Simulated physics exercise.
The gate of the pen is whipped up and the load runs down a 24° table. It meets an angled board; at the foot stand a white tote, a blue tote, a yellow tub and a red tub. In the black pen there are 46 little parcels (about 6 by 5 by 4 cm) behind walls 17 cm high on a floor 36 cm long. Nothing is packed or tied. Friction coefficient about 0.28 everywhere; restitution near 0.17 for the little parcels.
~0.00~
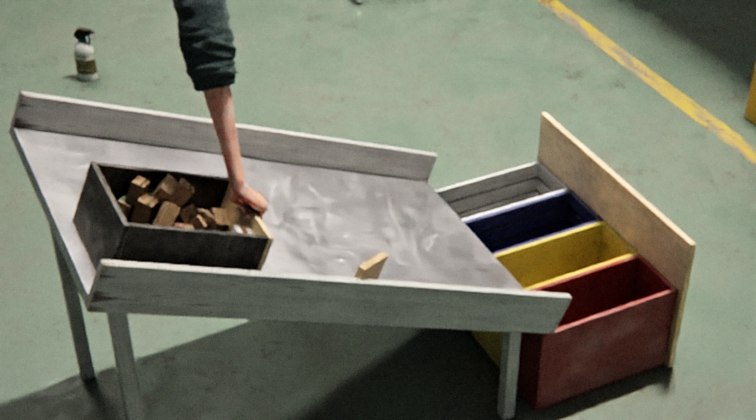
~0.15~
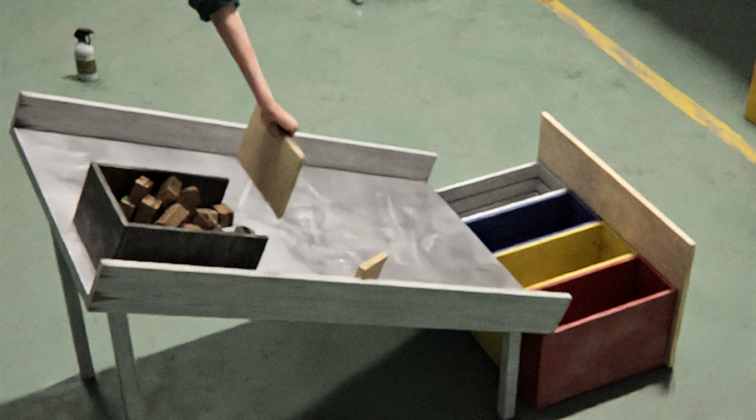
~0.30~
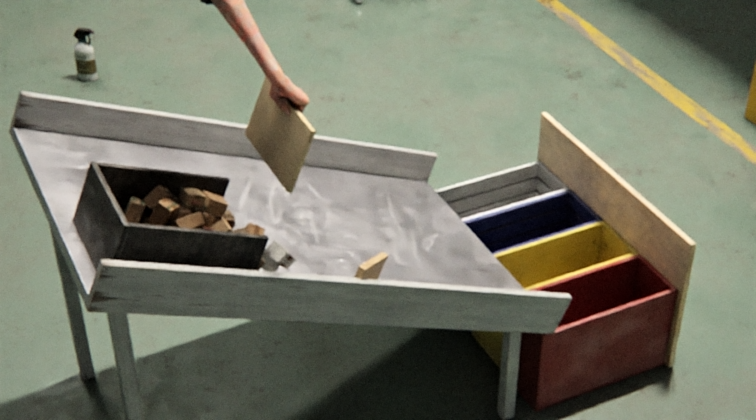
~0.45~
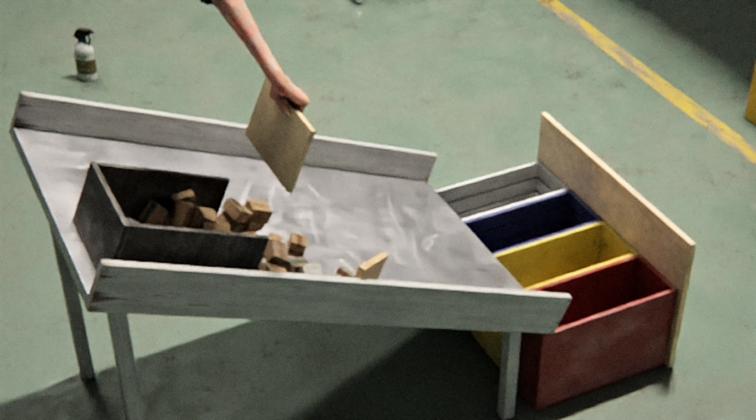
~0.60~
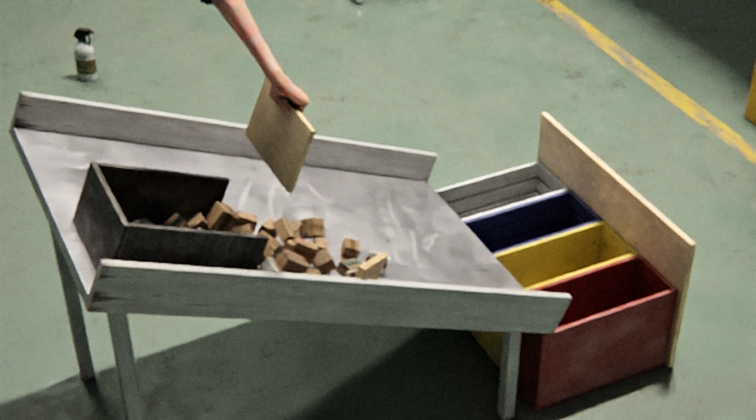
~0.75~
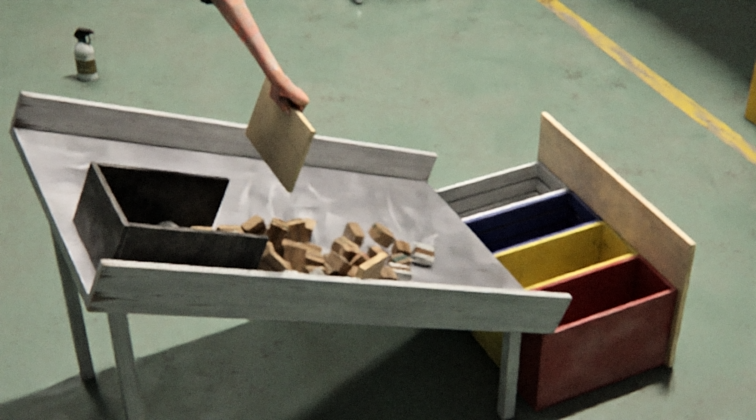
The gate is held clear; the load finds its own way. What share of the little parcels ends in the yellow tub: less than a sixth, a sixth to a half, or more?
Expect over half of the load in the yellow tub.
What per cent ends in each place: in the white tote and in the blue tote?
Roughly 0 and 10 per cent.
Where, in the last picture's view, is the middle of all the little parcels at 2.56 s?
Around (585, 304).
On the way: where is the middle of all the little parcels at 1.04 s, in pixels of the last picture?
Near (373, 259).
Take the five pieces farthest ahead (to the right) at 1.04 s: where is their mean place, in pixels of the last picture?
Around (520, 262).
After 1.04 s, 2 in the yellow tub, 42 on the slope and 2 in the air.
After 1.40 s, 2 in the blue tote, 14 in the yellow tub, 1 in the red tub, 25 on the slope and 4 in the air.
After 1.91 s, 5 in the blue tote, 32 in the yellow tub, 5 in the red tub, 1 on the slope and 3 in the air.
Final count (at 2.56 s), 5 in the blue tote, 35 in the yellow tub and 6 in the red tub. Asked share, 35 of 46, 76 per cent.
